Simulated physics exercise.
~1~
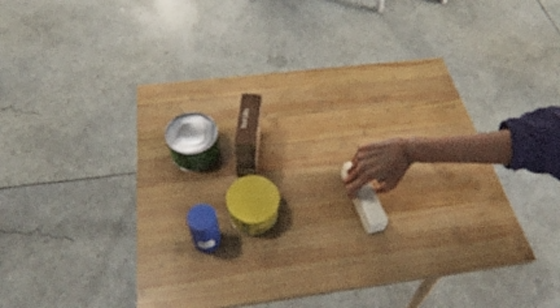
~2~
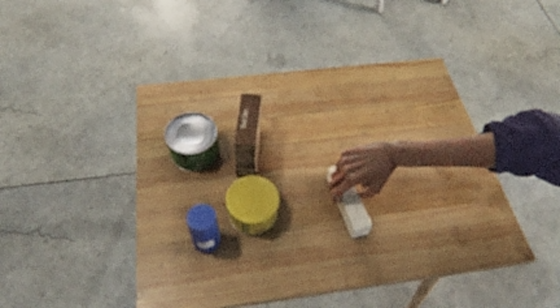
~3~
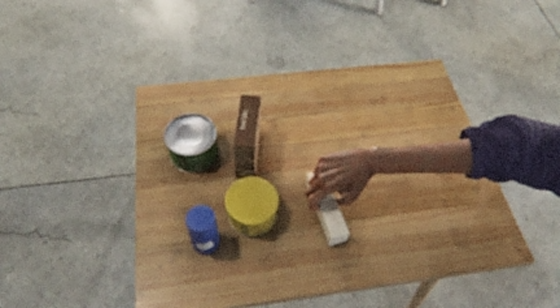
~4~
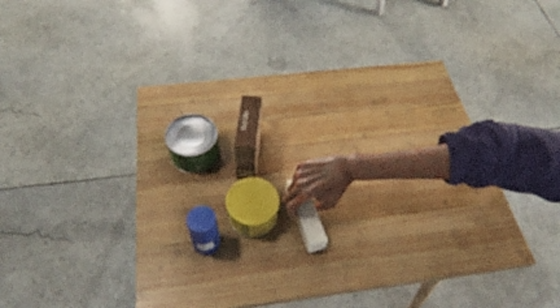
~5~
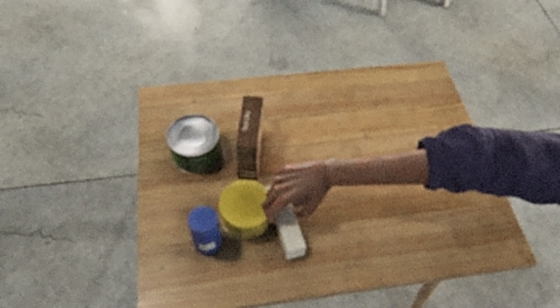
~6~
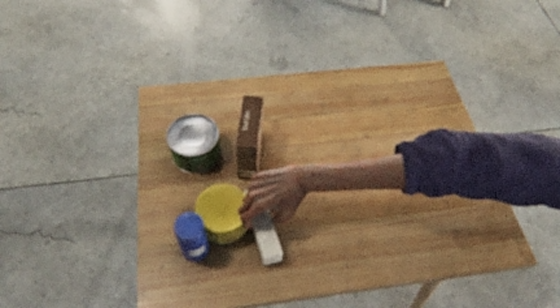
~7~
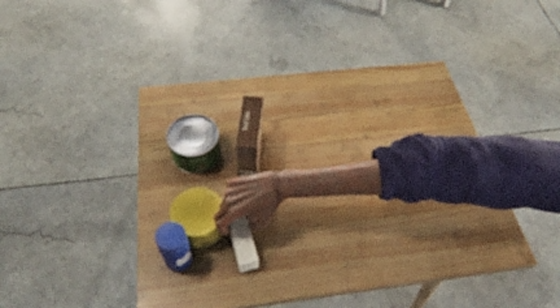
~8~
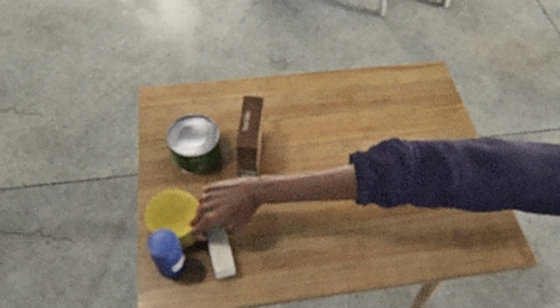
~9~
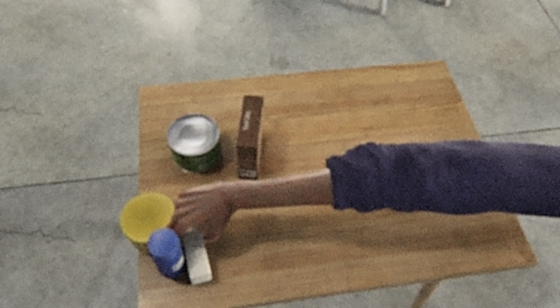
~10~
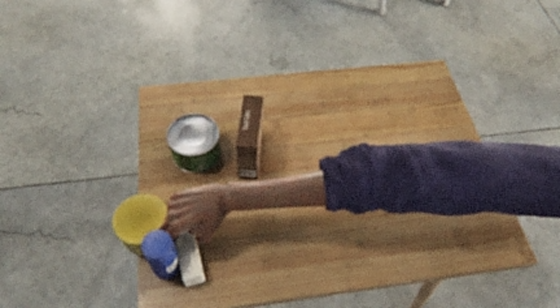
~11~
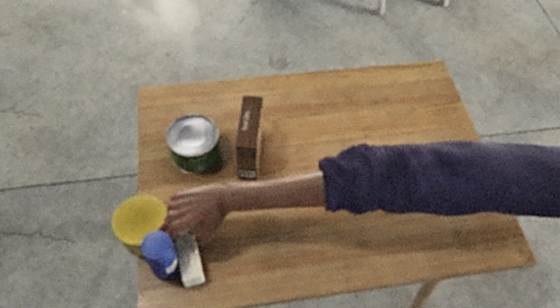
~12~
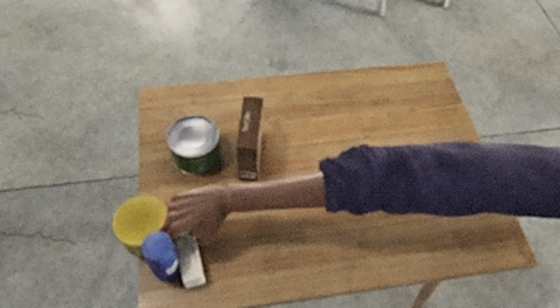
A hand slid a white block leftward across a wooden table, pushing a yellow tub and then an upright blue jar toward the left edge, where they stopped still on the table, while the green tub and brown packet stayed put.
